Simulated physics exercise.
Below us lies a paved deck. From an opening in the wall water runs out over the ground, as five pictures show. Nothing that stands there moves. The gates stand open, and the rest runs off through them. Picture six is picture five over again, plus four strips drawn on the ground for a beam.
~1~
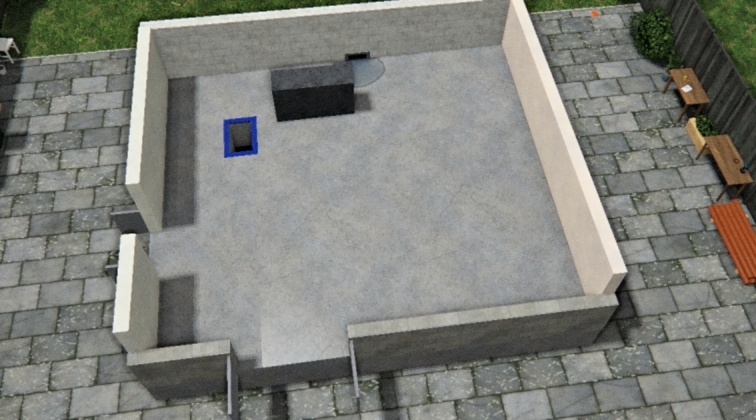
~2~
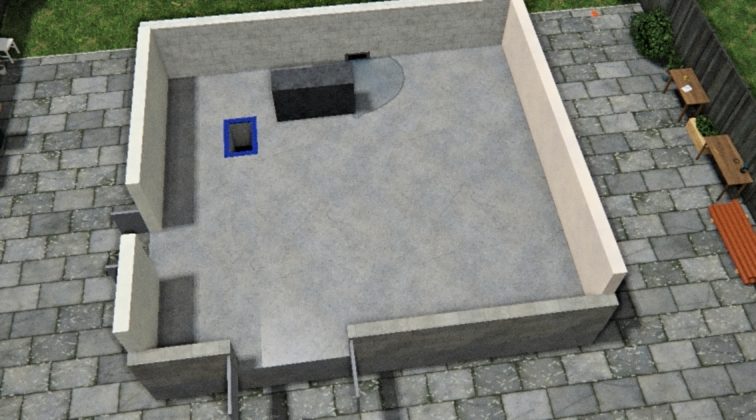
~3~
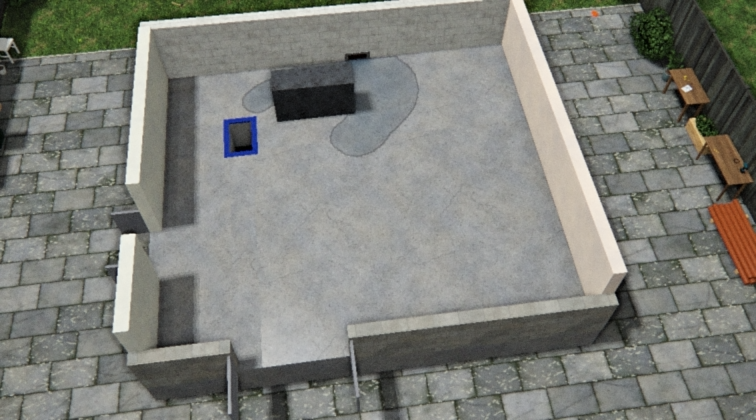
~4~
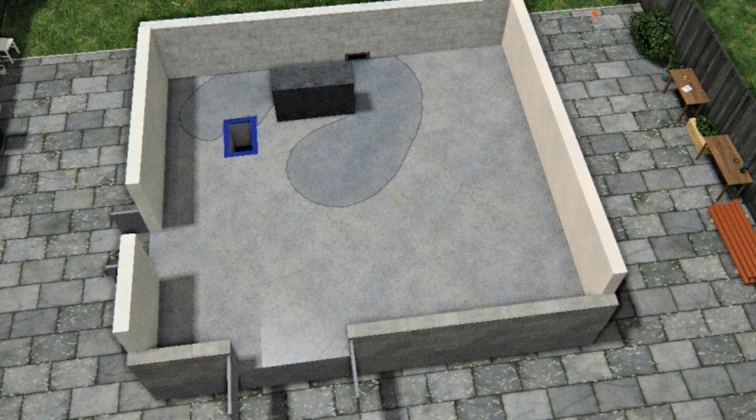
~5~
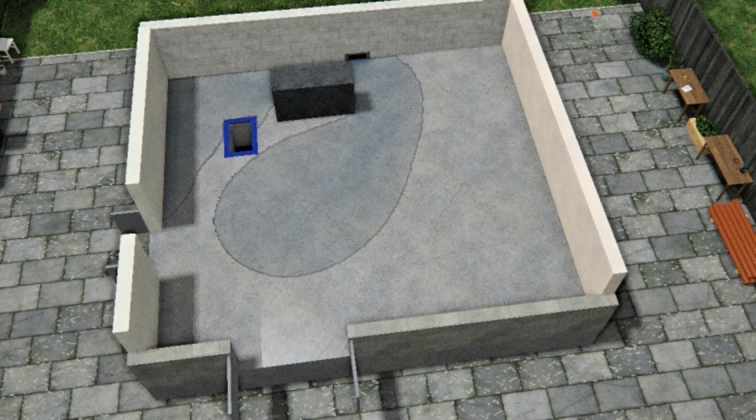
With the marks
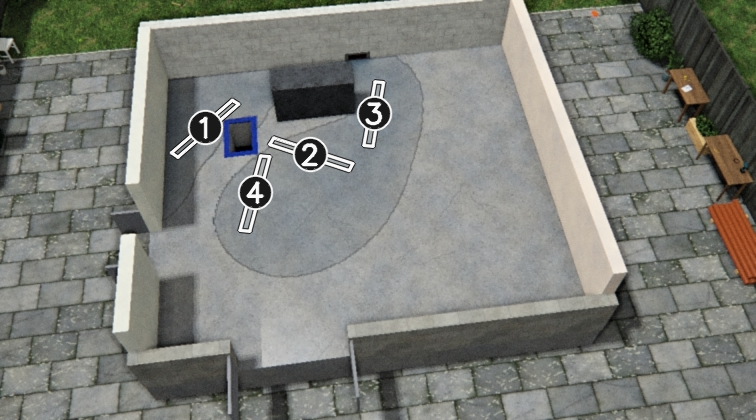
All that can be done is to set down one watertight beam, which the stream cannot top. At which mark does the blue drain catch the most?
2.
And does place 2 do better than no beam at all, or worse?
It is better.
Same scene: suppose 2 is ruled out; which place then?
That would be 1.
On the marked copy, 1 from (174, 154) to (235, 102); 2 from (271, 141) to (351, 167); 3 from (368, 145) to (379, 82); 4 from (244, 230) to (265, 156).
Choosing 1, about 14 % of the stream goes into the blue drain, about 81 % out by the gates.
Choosing 2, about 25 % of the stream goes into the blue drain, about 73 % out by the gates.
Choosing 3, about 8 % of the stream goes into the blue drain, about 92 % out by the gates.
Choosing 4, about 7 % of the stream goes into the blue drain, about 92 % out by the gates.
